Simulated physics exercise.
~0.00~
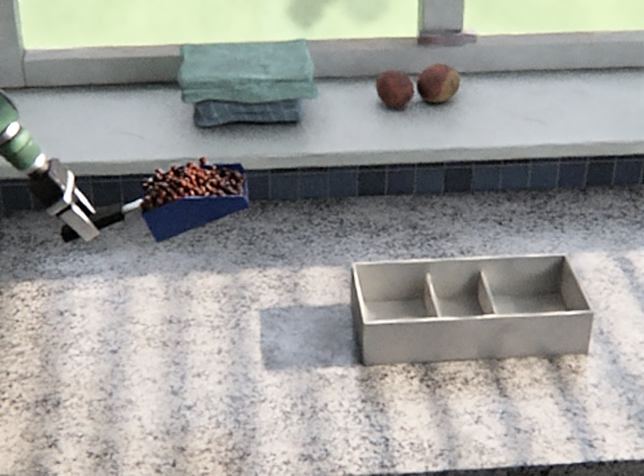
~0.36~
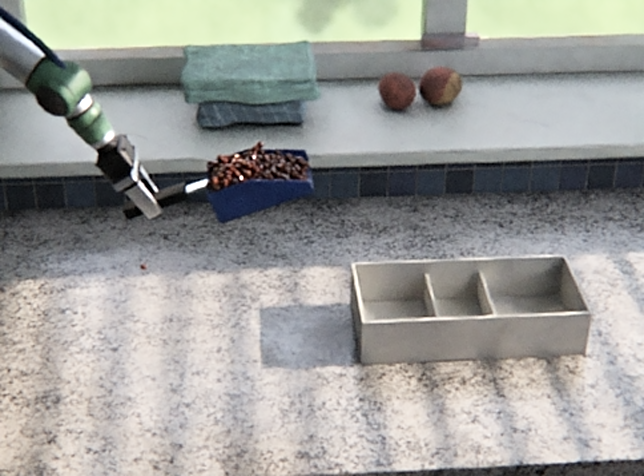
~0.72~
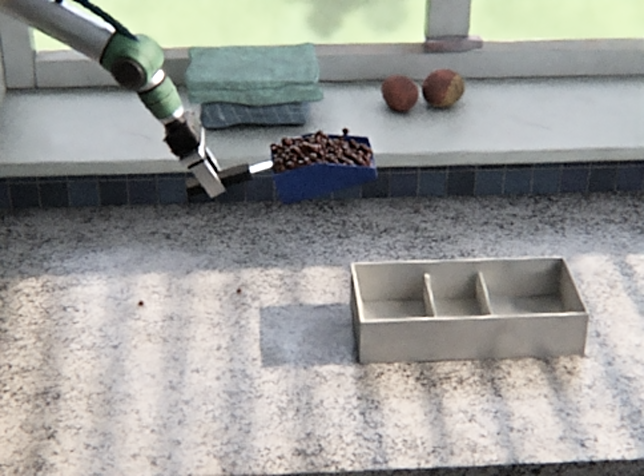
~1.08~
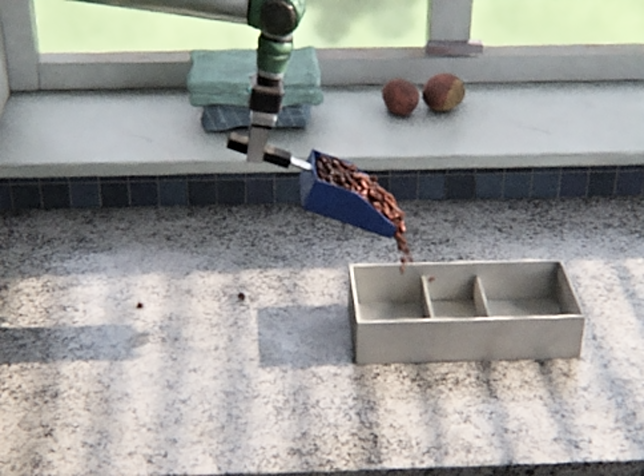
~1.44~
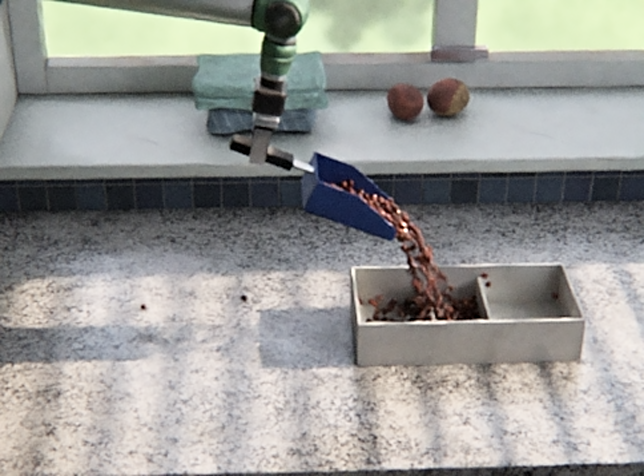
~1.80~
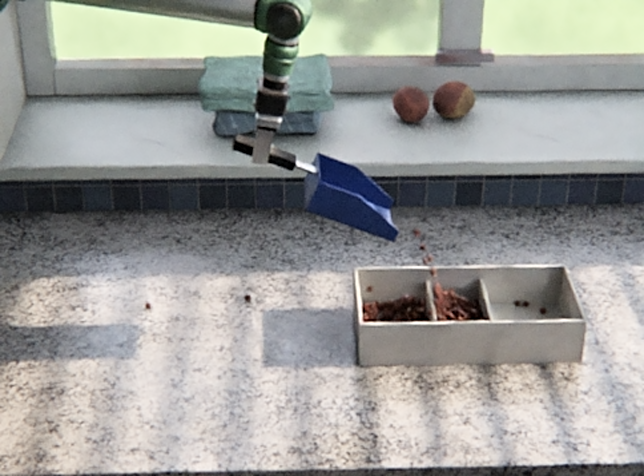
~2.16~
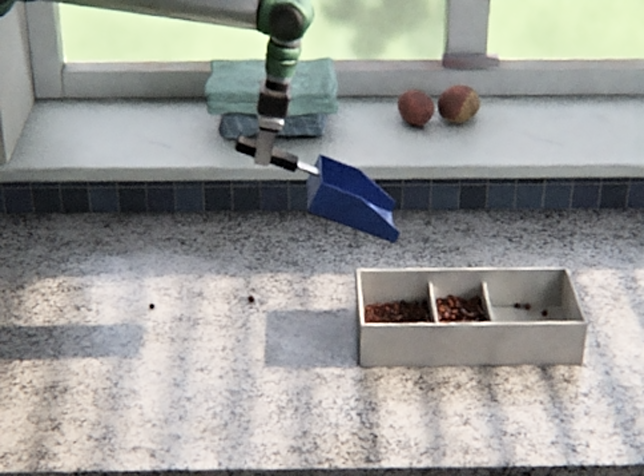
On a sunlit counter by a window, a robot arm carrying a blue scoop right, tipping reddish-brown beads into a divided grey box.
